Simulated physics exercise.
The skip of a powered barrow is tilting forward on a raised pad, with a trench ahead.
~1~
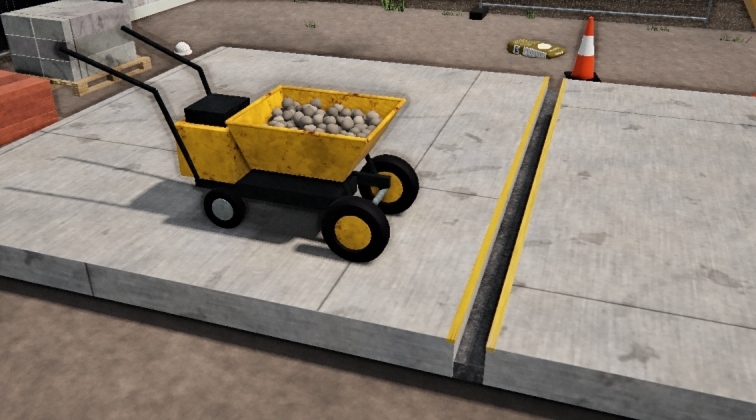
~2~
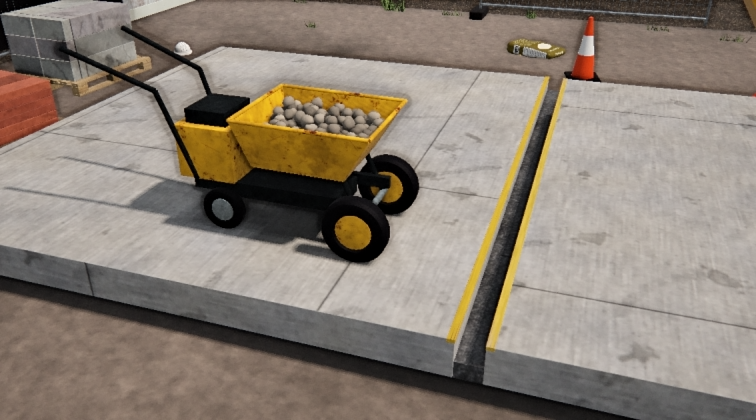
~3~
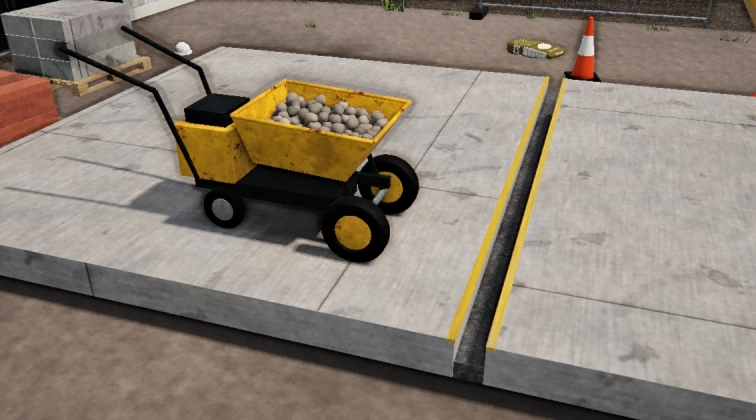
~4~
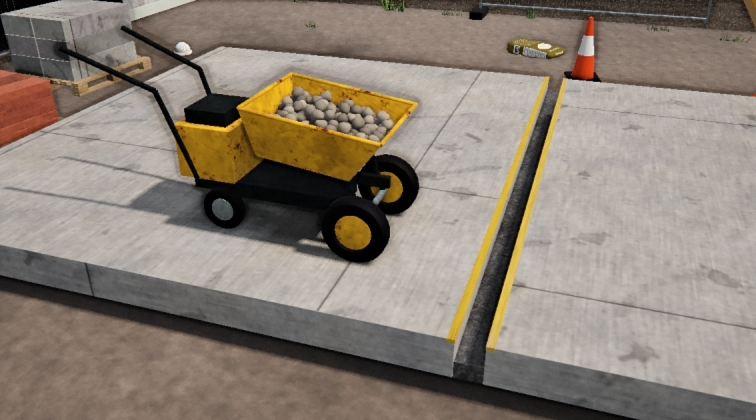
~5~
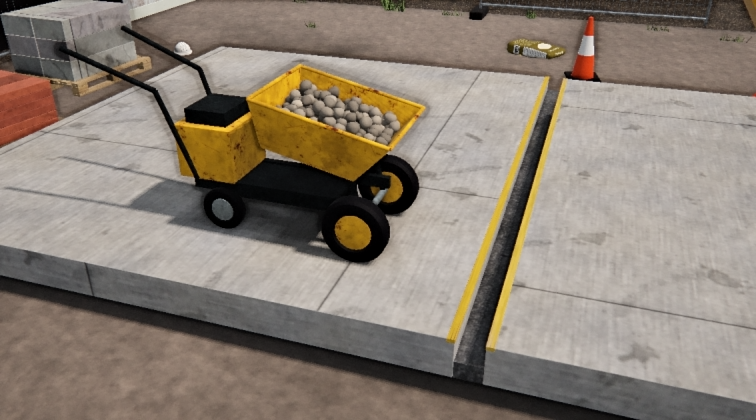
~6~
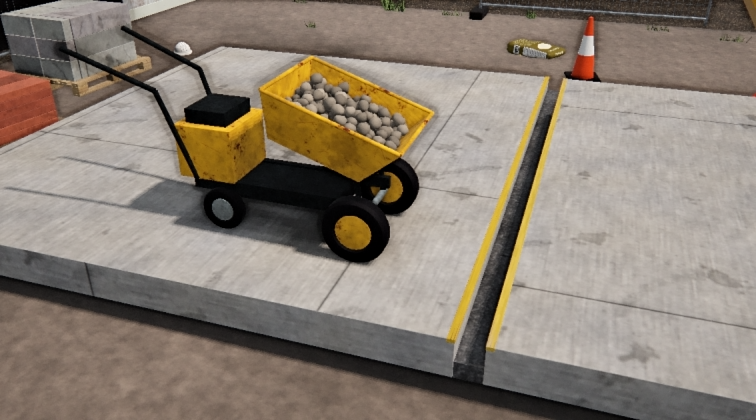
On a raised concrete pad at a work site, a yellow powered barrow loaded with grey pebbles stands left of a narrow, yellow-edged trench. Its skip sits level at first, then its rear rises slightly. The skip tilts further forward until it slopes clearly toward the right, pebbles still inside, while the wheels stay put.
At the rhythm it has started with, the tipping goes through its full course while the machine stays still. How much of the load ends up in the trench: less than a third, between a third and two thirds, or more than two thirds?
Hits one third to two thirds.
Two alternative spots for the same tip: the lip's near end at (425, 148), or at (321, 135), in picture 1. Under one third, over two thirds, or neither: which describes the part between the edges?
Spot 1: Less than a third. Spot 2: Under a third.
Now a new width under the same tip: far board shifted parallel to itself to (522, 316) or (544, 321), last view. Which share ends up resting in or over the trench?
For the first it's 70 per cent, for the second 80 per cent.
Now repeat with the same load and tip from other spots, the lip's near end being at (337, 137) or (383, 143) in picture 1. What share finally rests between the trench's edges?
The first gives 40 %, the second 40 %.
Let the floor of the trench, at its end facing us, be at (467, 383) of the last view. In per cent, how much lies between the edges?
Close to 60 per cent, I reckon.
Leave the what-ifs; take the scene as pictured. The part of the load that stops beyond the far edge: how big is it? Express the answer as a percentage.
About 25 %.
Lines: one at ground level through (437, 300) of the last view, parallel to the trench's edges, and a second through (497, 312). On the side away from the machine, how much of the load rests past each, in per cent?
90 % and 30 %.
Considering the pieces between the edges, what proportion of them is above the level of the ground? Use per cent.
About 45 per cent.
Shortly afterwards, skip tipped steeply; the whole lot in the skip.
Next, skip tipped right over; the bulk in the skip; only a few short of the trench; a little in or heaped over the trench; only a few beyond it; a little falling.
Some moments later, skip tipped right over; near a quarter in the skip; near a quarter short of the trench; near half in or heaped over the trench; near a quarter beyond it.
In the end, skip tipped right over; only a few in the skip; near a quarter short of the trench; near half in or heaped over the trench; near a quarter beyond it.
